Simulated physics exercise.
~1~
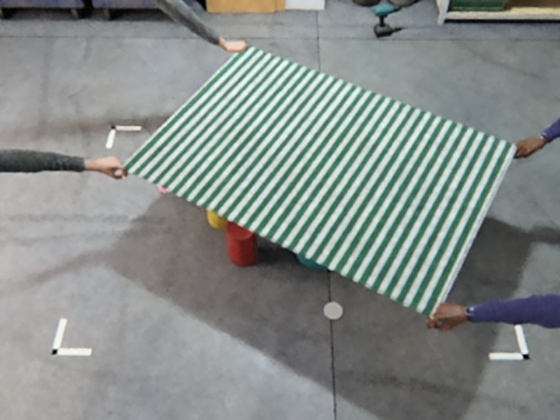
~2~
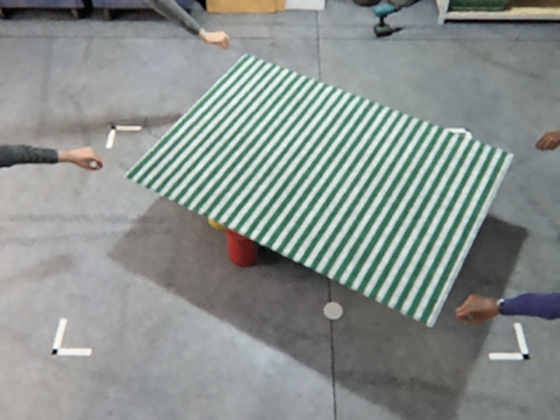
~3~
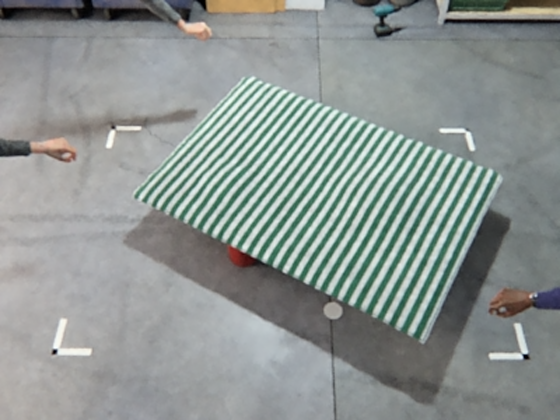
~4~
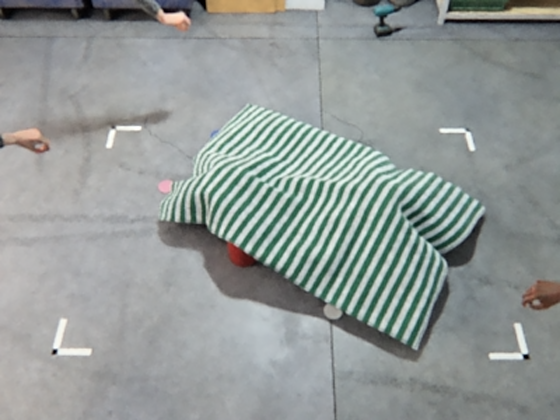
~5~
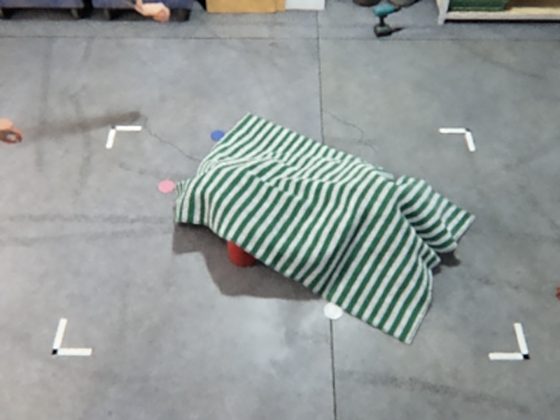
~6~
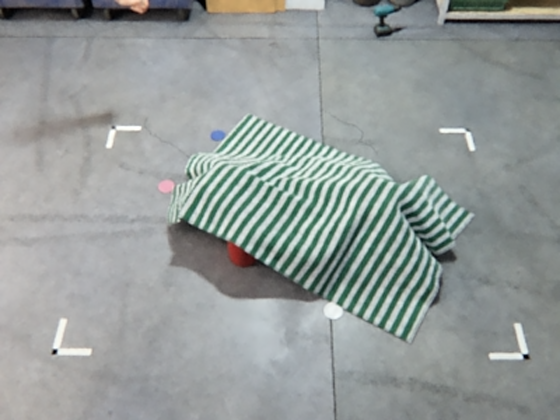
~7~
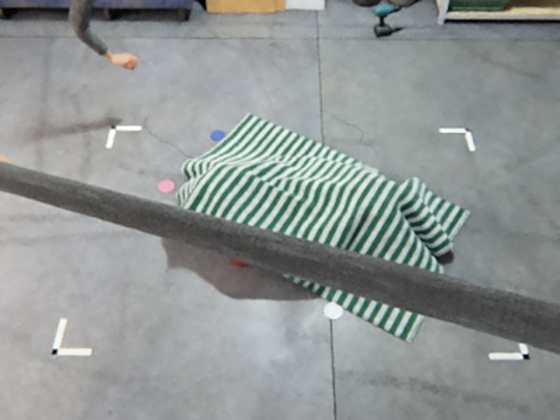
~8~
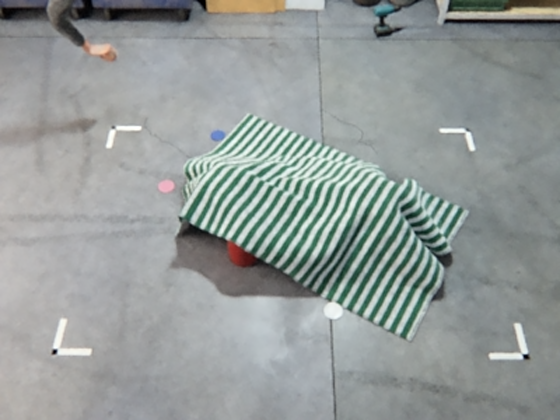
Workshop floor with four hands releasing a green-and-white striped blanket, which drops and crumples over containers, leaving a red one partly visible.
